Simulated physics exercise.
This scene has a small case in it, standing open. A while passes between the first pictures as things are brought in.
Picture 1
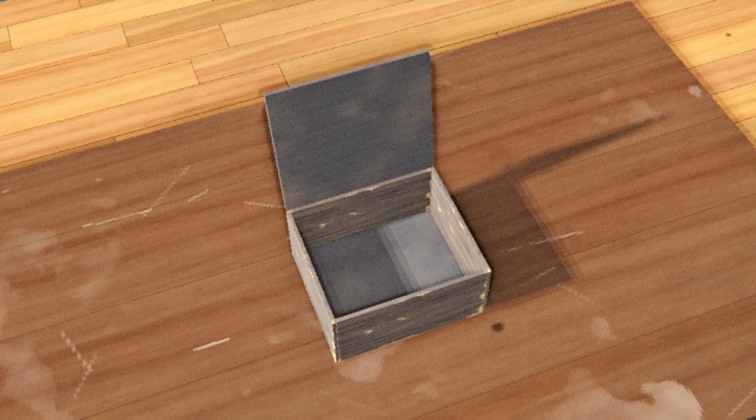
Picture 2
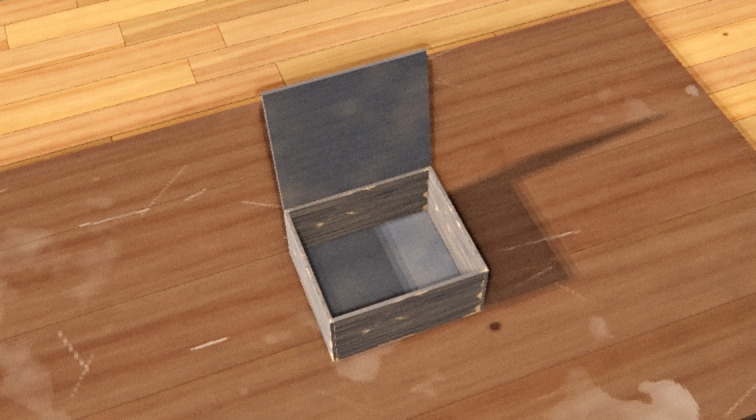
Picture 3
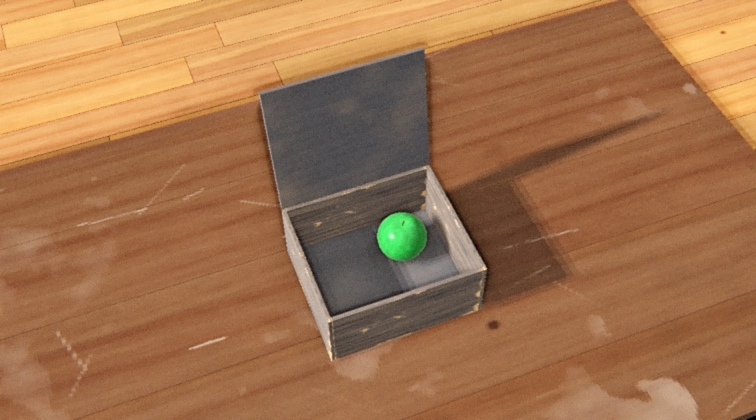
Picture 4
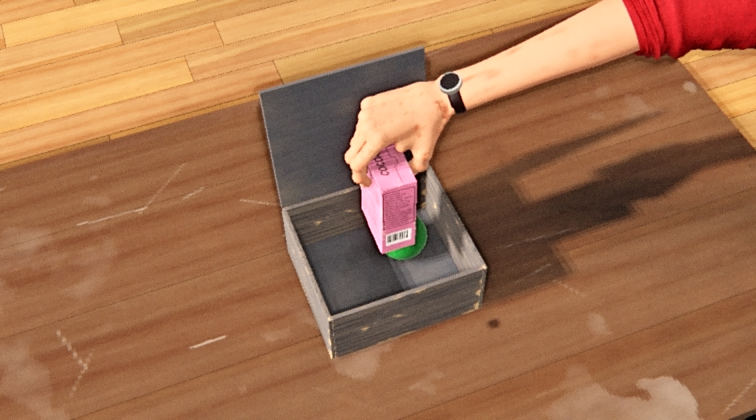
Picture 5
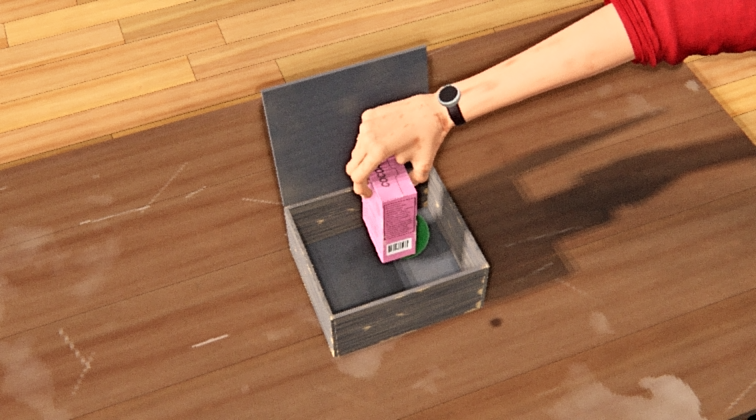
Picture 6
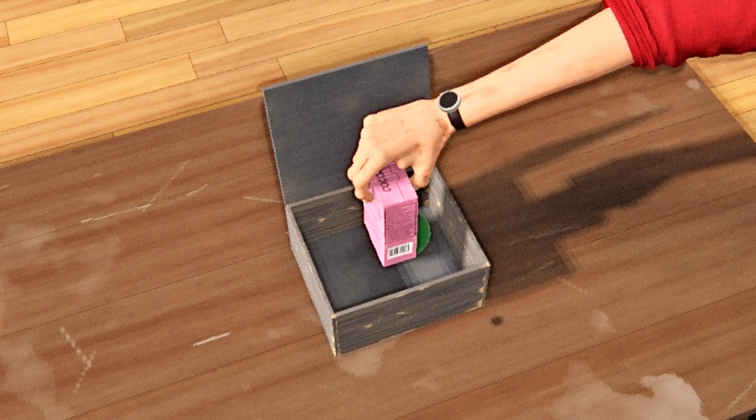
An open dark gray wooden case, its lid raised at the back, sits on a worn brown wooden surface with paler planks beyond, seen from above at an angle. The case is empty at first, then a green apple appears inside toward the right. A red-sleeved arm wearing a watch then reaches from the upper right, lowering a pink carton slightly into the case beside the apple, still gripping it.
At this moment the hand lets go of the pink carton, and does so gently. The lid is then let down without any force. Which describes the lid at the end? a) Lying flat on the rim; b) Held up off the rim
Option a: Lying flat on the rim.
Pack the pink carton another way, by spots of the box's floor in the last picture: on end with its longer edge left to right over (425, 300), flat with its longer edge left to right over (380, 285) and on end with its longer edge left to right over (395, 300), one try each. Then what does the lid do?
In the first case it stays open; in the second case it shuts; in the third case it stays open.
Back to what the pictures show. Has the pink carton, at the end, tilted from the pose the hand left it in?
Observation: The pink carton tilts over.
Then, 0.40 s after the last picture, pink carton on its side near (372, 271); green apple rolled a little.
Then, 1.30 s after the last picture, lid 79° above the rim; pink carton on its side near (372, 271); green apple rolled a little.
Then, 1.70 s after the last picture, lid 48° above the rim; pink carton on its side near (372, 271); green apple rolled a little.
Then, 2.00 s after the last picture, lid 15° above the rim; pink carton on its side near (372, 271); green apple rolled a little.
At rest, lid shut; tipped over in the box, pink carton; green apple in place. Seen from the same camera at the end, pink carton near (372, 271).
